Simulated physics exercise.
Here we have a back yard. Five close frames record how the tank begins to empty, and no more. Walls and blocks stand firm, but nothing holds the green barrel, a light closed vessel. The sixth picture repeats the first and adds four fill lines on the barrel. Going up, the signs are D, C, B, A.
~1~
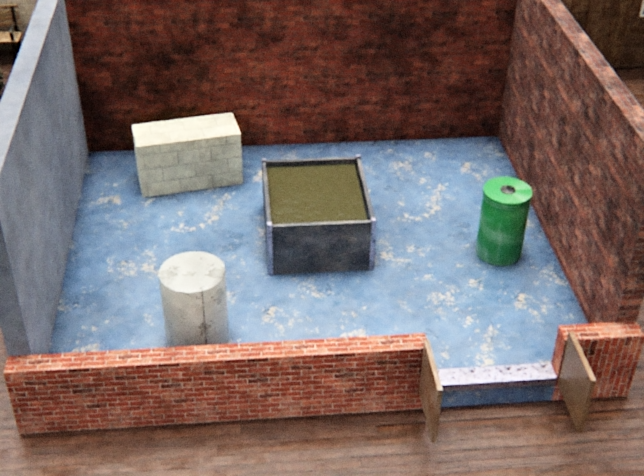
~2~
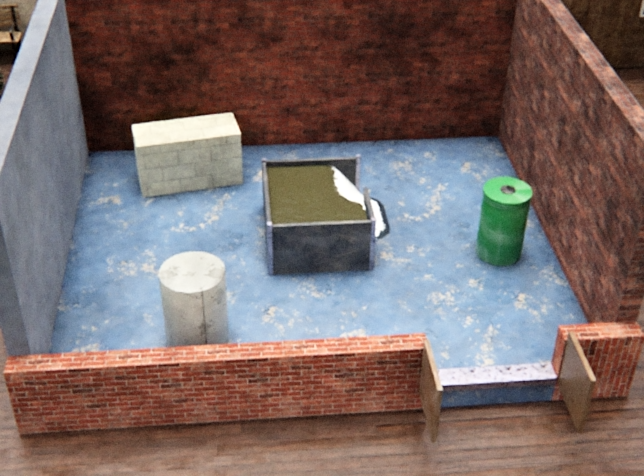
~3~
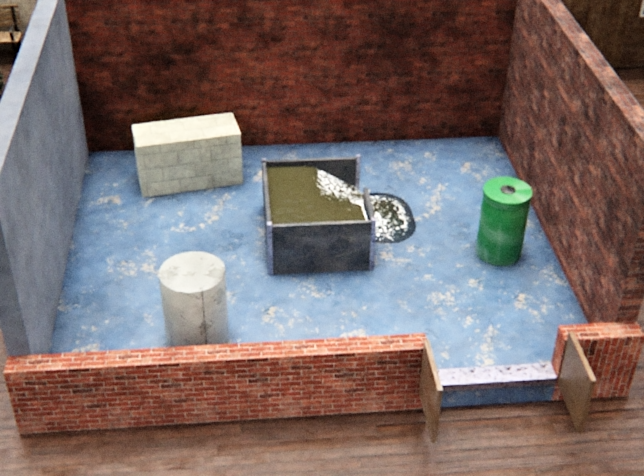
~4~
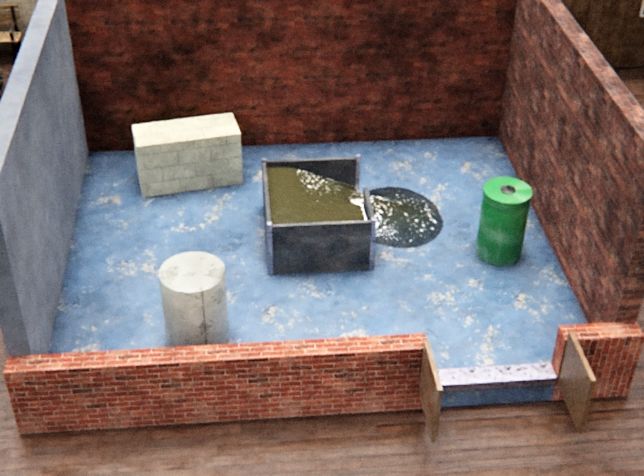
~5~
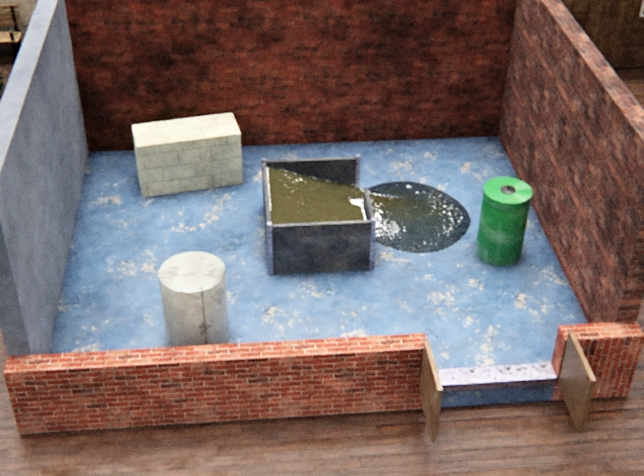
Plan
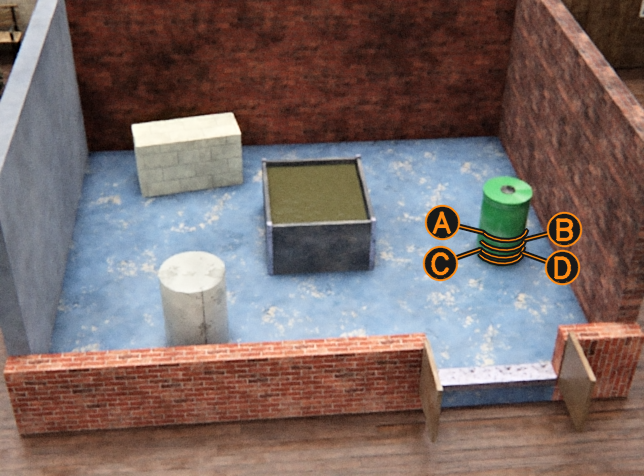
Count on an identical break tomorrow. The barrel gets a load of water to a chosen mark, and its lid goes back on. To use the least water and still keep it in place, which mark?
It is C.
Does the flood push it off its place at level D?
Yes.
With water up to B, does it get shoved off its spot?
No, not at all.
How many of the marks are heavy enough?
Three of them.
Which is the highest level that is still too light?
The answer is D.
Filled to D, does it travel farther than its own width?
Yes, it does.
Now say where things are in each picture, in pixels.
Lid of the green barrel at (508, 190); tank full, its middle at (316, 195); open gate at (492, 333), in the first picture.
Water covers 1 % of the ground, mostly out of sight from here, in the second picture.
In the third picture, 2 % of the ground under water, its edge towards the barrel at (406, 229).
In the fourth picture, 4 % of the ground under water, its edge towards the barrel at (427, 234).
Lid of the green barrel at (508, 190); 7 % of the ground under water, its edge towards the barrel at (453, 236), in the fifth picture.
In orange, A at (508, 240); B at (507, 250); C at (505, 257); D at (505, 263); from the bottom up D, C, B, A.
With A, it does not move.
With B, it does not move.
With C, it does not move.
With D, it is pushed about 3 times its own width away.
